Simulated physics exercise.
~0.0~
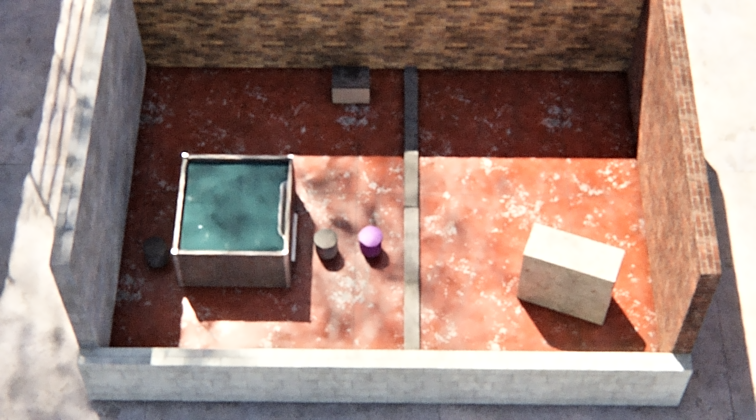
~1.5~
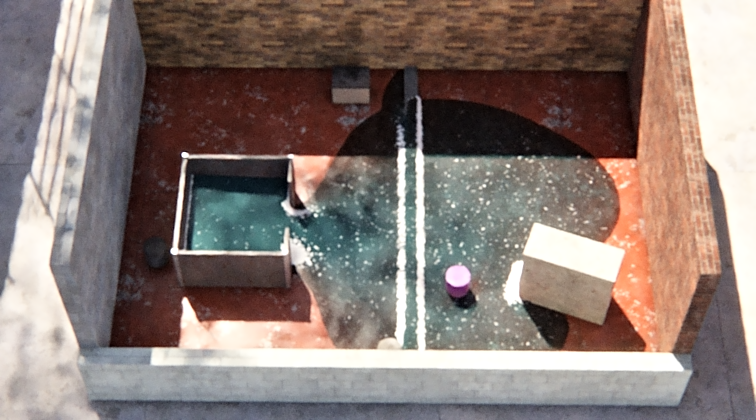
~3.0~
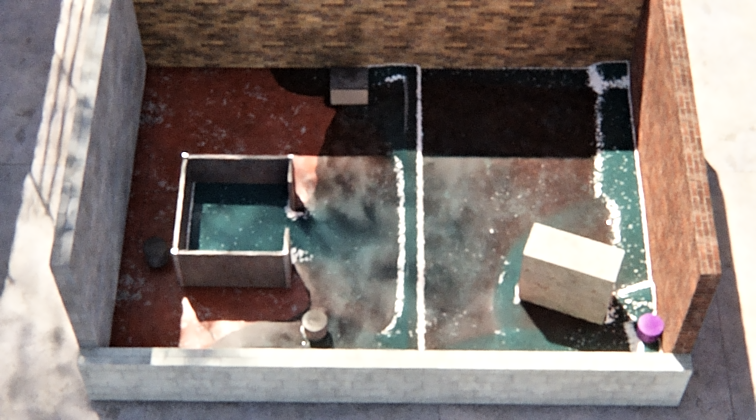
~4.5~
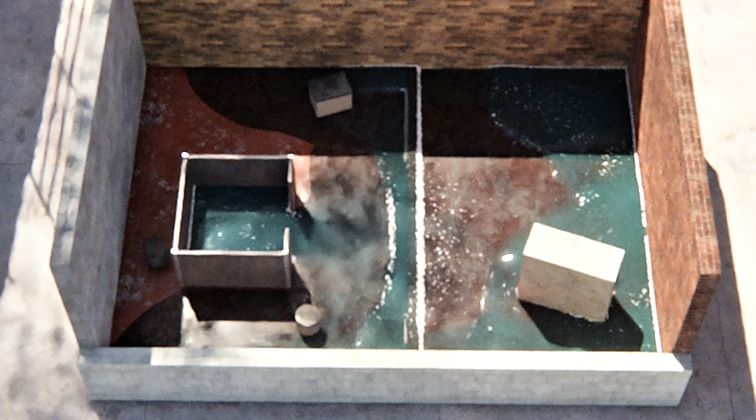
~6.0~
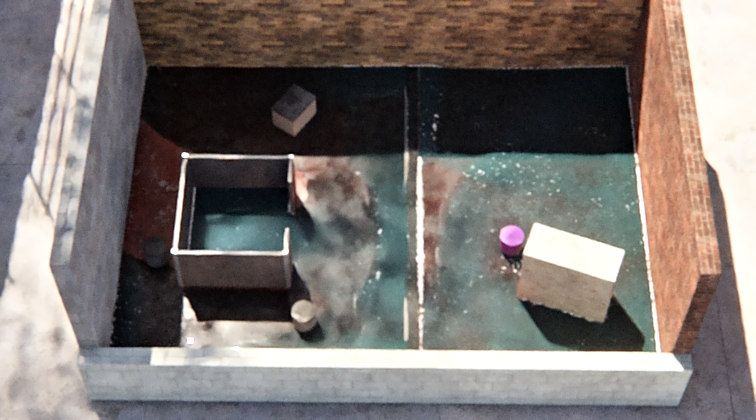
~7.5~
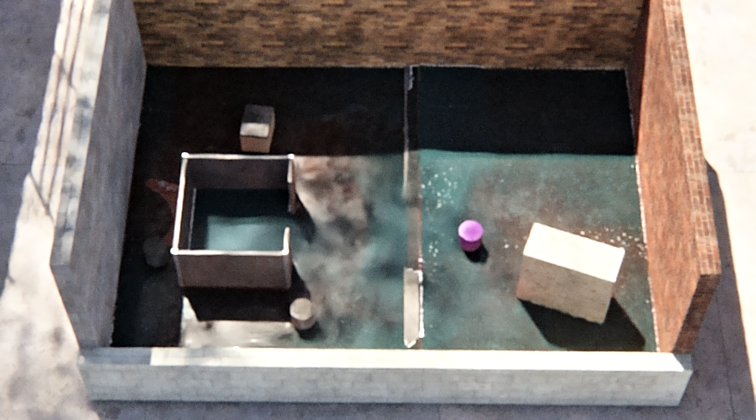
A square tank in a walled yard burst open on its right side, and water swept the purple pail over the low kerb to the far right corner; as the yard flooded, it drifted back left, ending afloat beyond the kerb.
